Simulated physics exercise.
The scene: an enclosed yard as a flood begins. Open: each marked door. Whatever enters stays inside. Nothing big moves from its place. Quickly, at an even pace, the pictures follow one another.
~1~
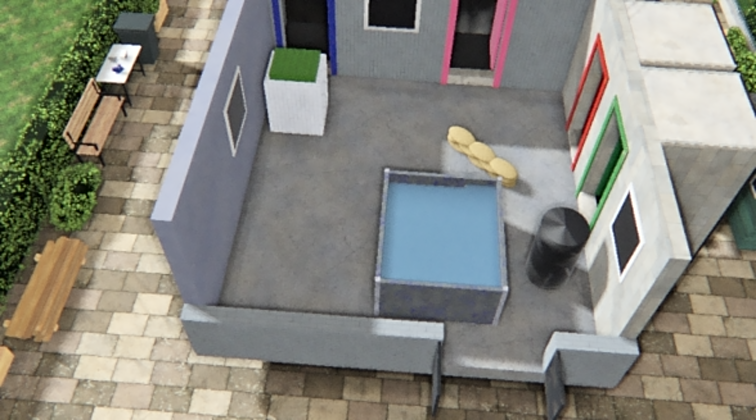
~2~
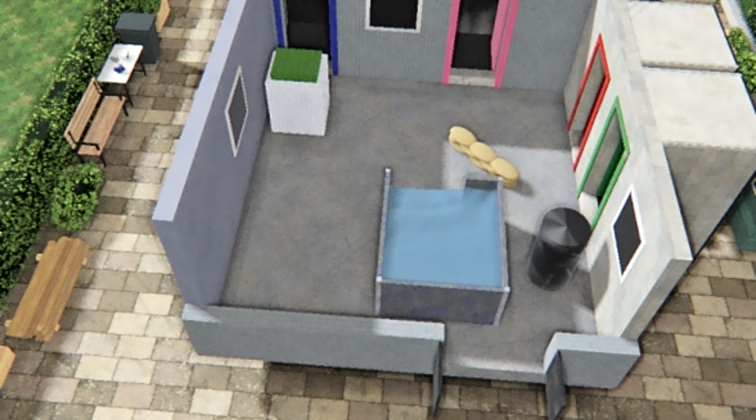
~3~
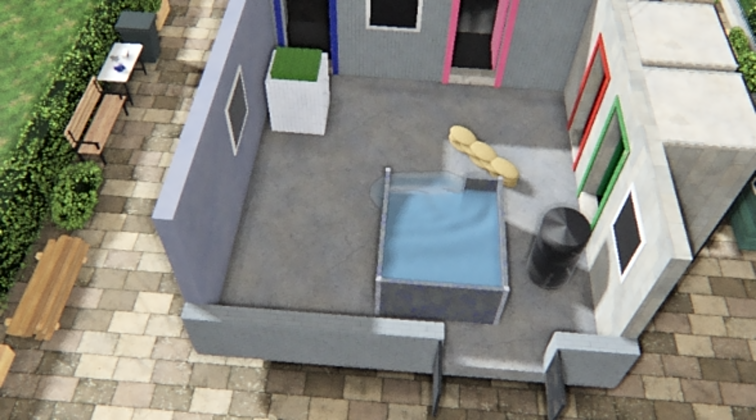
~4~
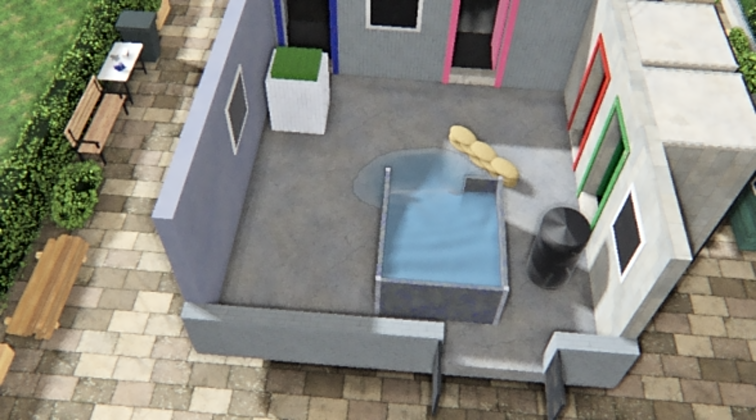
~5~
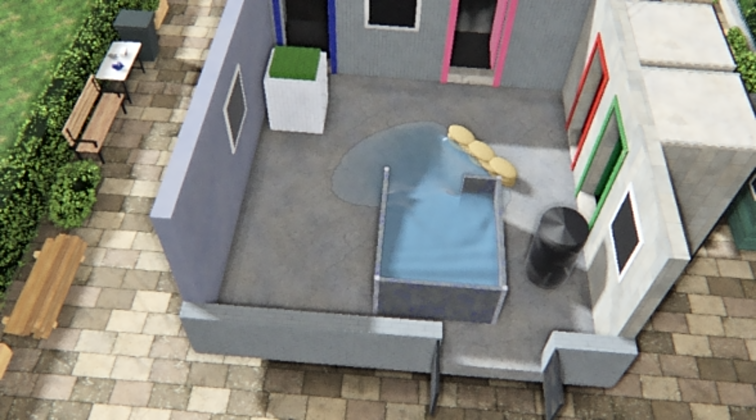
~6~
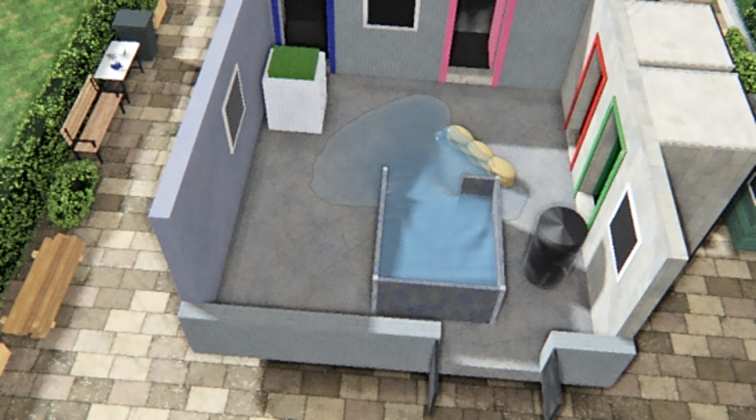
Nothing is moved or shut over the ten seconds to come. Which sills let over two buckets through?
At the end, red door: Over two buckets; green door: At most two buckets; pink door: At most two buckets; blue door: Over two buckets.
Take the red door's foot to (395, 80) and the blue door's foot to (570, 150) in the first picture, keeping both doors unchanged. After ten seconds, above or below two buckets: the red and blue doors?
In that case the red door runs past it while the blue door keeps within it.
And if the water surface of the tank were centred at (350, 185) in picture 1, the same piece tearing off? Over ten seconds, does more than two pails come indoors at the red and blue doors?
One by one: Red door is over, blue door takes more.
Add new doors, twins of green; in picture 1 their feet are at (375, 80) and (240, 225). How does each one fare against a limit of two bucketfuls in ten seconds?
The first new door crosses the line, and the second stays below the line.
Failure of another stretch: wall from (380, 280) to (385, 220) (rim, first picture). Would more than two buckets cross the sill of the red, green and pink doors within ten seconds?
The red door tops the limit; the green door falls short; the pink door falls short.
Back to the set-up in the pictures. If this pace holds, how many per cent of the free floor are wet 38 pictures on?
I make it 95 per cent.
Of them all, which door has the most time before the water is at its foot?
I'd go with the red one.
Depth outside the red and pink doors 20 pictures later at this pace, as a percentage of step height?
I'd put it at close to 160 and 60 per cent.
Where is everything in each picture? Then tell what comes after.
The first frame shows still water in the water tank at (442, 230).
In the second frame, water pours out on the water tank's far side and has run to (382, 207).
In the third frame, water pours out on the water tank's far side and has run to a hidden place.
In the fourth frame, water pours out on the water tank's far side and has run to (434, 149).
In the fifth frame, water pours out on the water tank's far side and has run to (436, 126).
In the sixth frame, the front is at (414, 97), out from the gap on the water tank's far side.
A moment on, water covers 35 % of the floor; the red door not reached, the green door not reached, the pink door wet at the sill, nothing in, the blue door not reached.
Next, water covers 50 % of the floor; the red door not reached, the green door wet at the sill, nothing in, the pink door wet at the sill, nothing in, the blue door under two buckets in.
Then, water covers 70 % of the floor; the red door under two buckets in, the green door wet at the sill, nothing in, the pink door under two buckets in, the blue door over two buckets in.
Later, water covers 95 % of the floor; the red door over two buckets in, the green door wet at the sill, nothing in, the pink door under two buckets in, the blue door far over two buckets in.
In the end, water covers 95 % of the floor; the red door far over two buckets in, the green door wet at the sill, nothing in, the pink door under two buckets in, the blue door far over two buckets in.
